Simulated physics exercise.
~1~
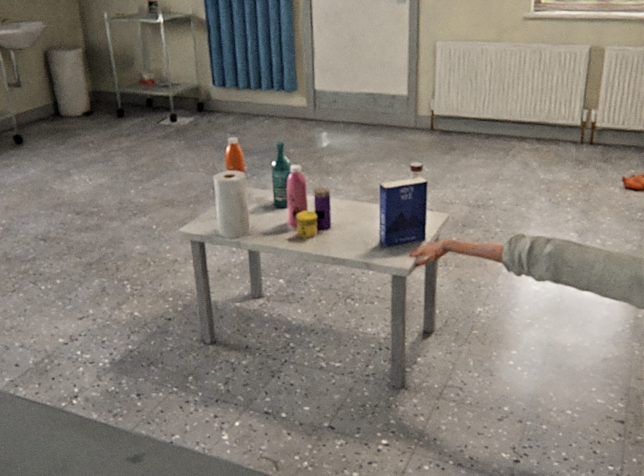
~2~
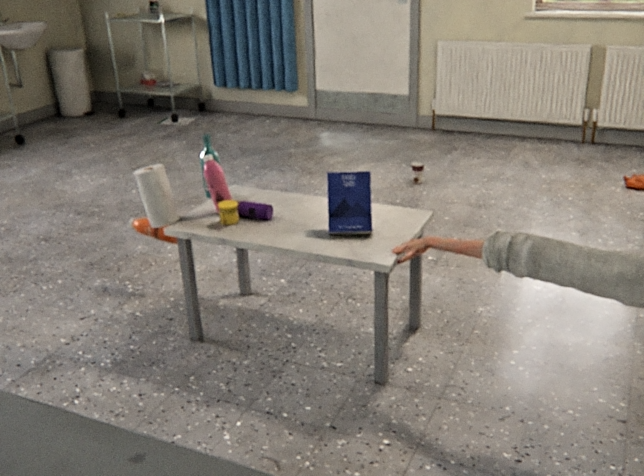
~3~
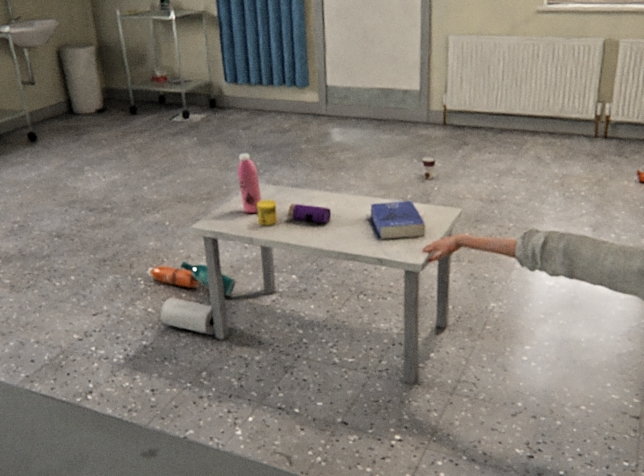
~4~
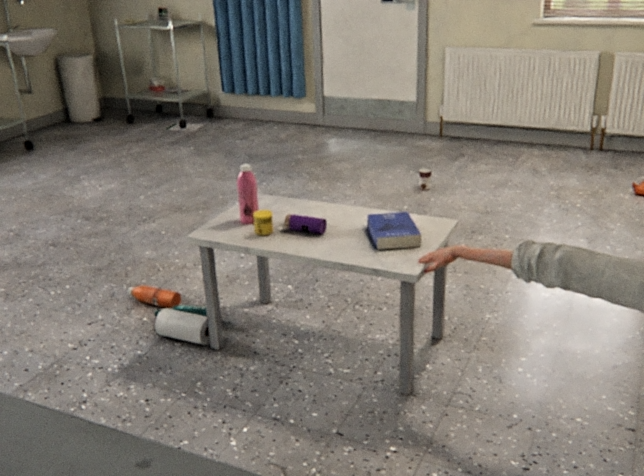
A hand jerks a side table, toppling two bottles and a white roll onto the floor.
